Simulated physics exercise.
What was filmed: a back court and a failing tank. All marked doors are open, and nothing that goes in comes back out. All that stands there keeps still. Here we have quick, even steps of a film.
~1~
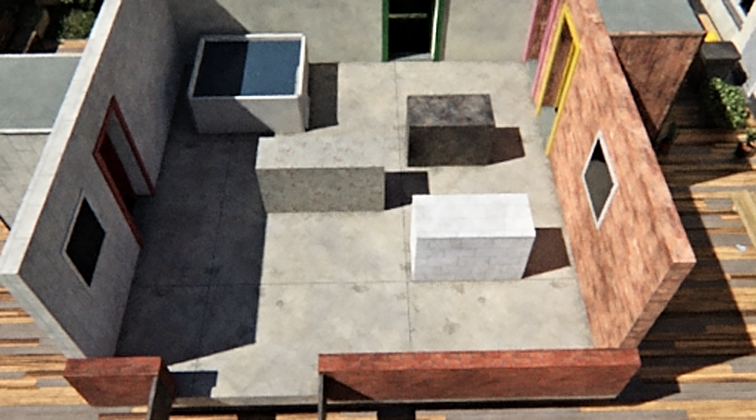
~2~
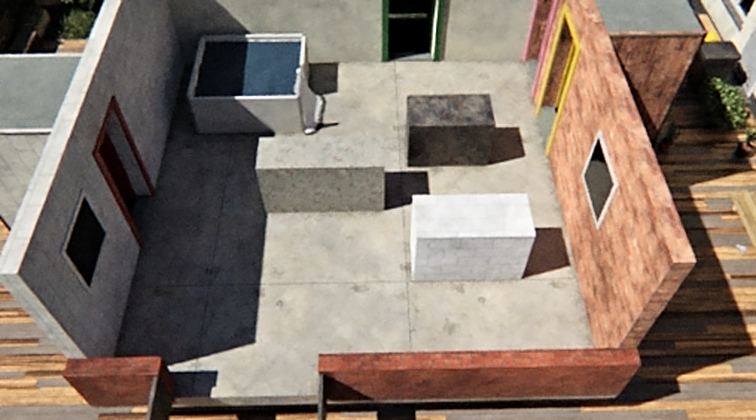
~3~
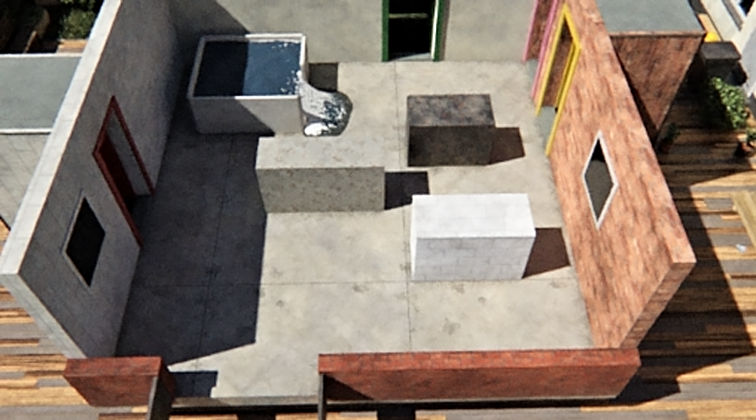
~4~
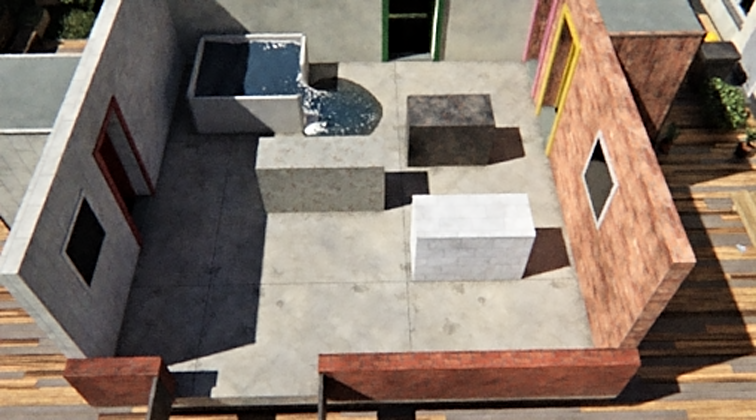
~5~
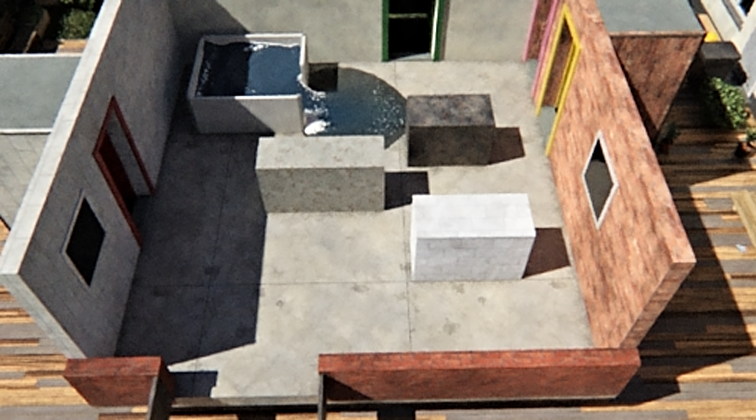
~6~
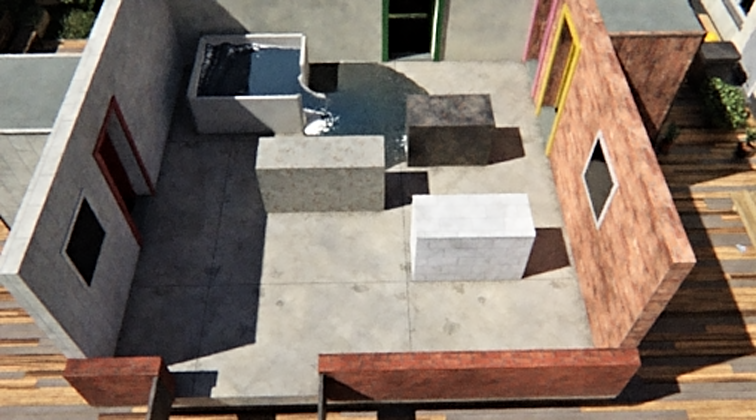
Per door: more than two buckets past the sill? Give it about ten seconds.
Result: The red door does not exceed two buckets; the yellow door does not exceed two buckets; the green door exceeds two buckets; the pink door exceeds two buckets.
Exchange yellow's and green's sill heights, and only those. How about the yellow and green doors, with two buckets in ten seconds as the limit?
Result: Yellow door crosses the threshold; green door remains below the limit.
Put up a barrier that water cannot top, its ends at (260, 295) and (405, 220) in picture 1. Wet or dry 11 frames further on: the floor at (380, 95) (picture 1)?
Looks like that place is swamped.
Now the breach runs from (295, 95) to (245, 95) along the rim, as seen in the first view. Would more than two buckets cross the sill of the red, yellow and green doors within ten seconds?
I'd say the red one crosses the line, the yellow one stays shy of the line and the green one crosses the line.
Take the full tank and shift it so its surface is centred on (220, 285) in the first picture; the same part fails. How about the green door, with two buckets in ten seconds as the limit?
Briefly, the green door remains below.
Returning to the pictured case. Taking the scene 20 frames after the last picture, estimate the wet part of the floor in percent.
About 50 per cent.
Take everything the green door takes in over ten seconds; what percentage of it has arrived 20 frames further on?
About 40 per cent.
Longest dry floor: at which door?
The door marked red.
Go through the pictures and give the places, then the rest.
In the first frame, still water in the water tank at (249, 69).
In the second frame, the front is at (316, 96), out from the gap at (302, 102).
In the third frame, the front is at (348, 105), out from the gap at (302, 104).
In the fourth frame, the front is at (376, 104), out from the gap at (302, 105).
In the fifth frame, the front is at a hidden place, out from the gap at (302, 105).
In the sixth frame, water pours out at (302, 104) and has run to a hidden place.
A moment on, water covers 25 % of the floor; the red door not reached, the yellow door wet at the sill, nothing in, the green door under two buckets in, the pink door not reached.
Next, water covers 35 % of the floor; the red door not reached, the yellow door under two buckets in, the green door under two buckets in, the pink door under two buckets in.
Then, water covers 50 % of the floor; the red door not reached, the yellow door under two buckets in, the green door over two buckets in, the pink door far over two buckets in.
Later, water covers 60 % of the floor; the red door not reached, the yellow door under two buckets in, the green door over two buckets in, the pink door far over two buckets in.
In the end, water covers 85 % of the floor; the red door wet at the sill, nothing in, the yellow door under two buckets in, the green door over two buckets in, the pink door far over two buckets in.
